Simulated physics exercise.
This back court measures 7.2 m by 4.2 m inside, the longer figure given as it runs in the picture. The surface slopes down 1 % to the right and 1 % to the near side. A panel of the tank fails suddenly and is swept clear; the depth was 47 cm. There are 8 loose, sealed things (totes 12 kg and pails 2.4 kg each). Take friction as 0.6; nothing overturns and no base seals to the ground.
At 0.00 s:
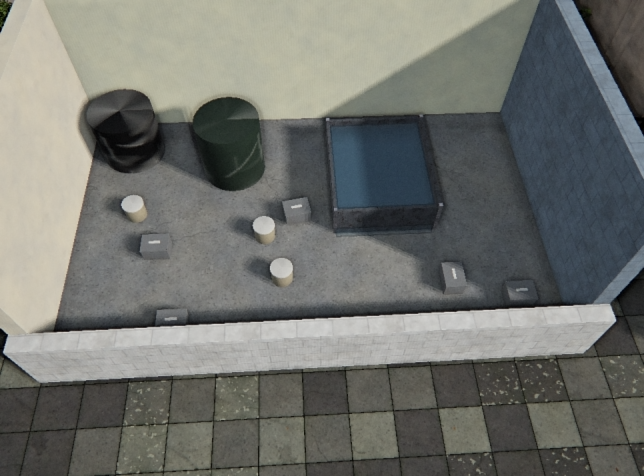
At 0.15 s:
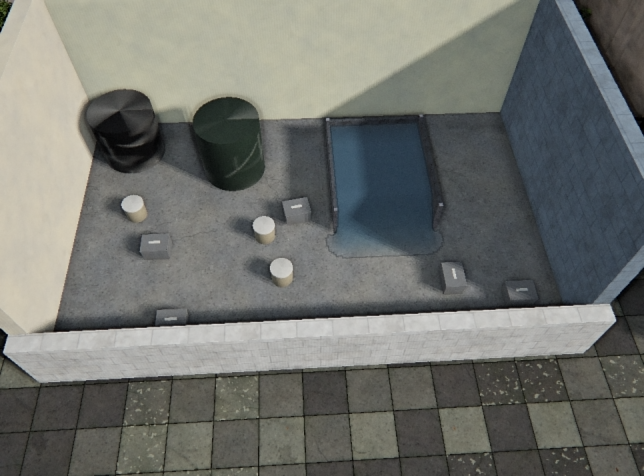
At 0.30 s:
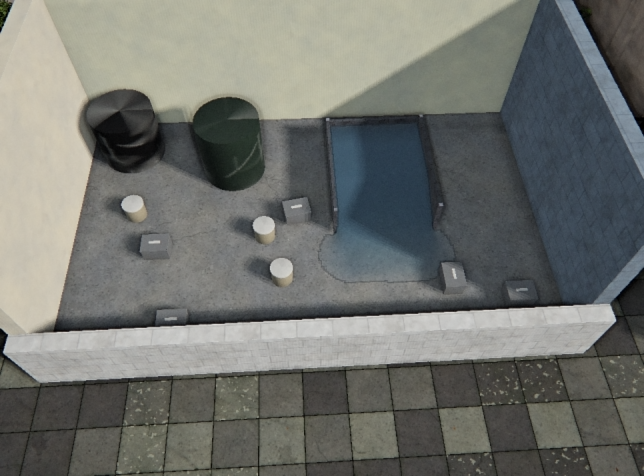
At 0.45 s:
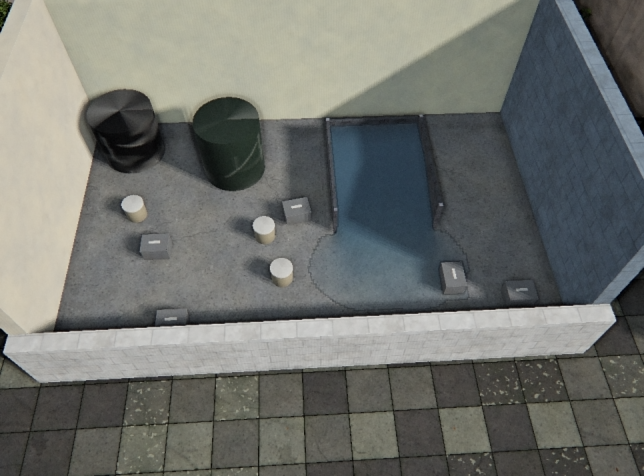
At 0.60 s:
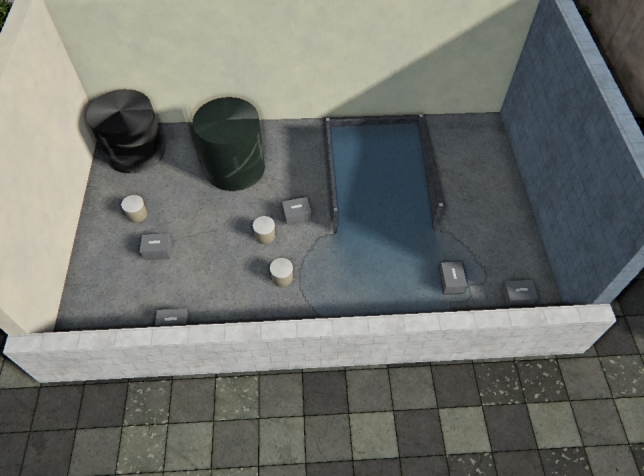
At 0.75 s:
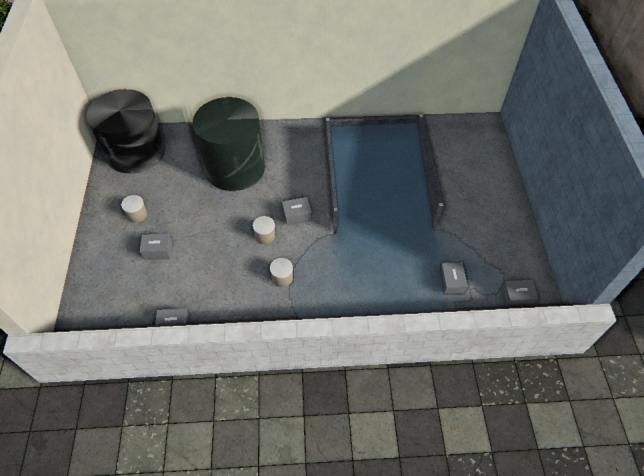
Water spilled out of the open front of a blue tank and spread across the grey court floor to the near wall, reaching around a grey box while the scattered boxes and pale pails stayed put.
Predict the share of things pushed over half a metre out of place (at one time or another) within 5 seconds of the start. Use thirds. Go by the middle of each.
Share: From one to two thirds.
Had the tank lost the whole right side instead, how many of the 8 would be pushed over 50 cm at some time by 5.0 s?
In that case 1 of them.
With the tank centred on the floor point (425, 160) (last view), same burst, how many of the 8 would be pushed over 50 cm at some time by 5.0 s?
Then 4.
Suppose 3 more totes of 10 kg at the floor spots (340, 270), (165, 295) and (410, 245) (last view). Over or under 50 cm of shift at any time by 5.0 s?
In turn: Over, past it, over.
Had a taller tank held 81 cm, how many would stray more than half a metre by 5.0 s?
In that case 7 of them.
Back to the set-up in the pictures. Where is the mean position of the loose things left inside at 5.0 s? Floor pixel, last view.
Near (277, 224).
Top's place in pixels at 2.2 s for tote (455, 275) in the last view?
Near (526, 292).
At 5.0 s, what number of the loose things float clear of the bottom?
0 of them.
After 1.1 s 0 of 8 are over 50 cm from their spots; 0 afloat.
After 2.2 s 1 of 8 are over 50 cm from their spots; 2 afloat.
After 3.5 s 4 of 8 are over 50 cm from their spots; 2 afloat.
After 5.0 s 4 of 8 are over 50 cm from their spots, and 4 have been at some point; 0 afloat.
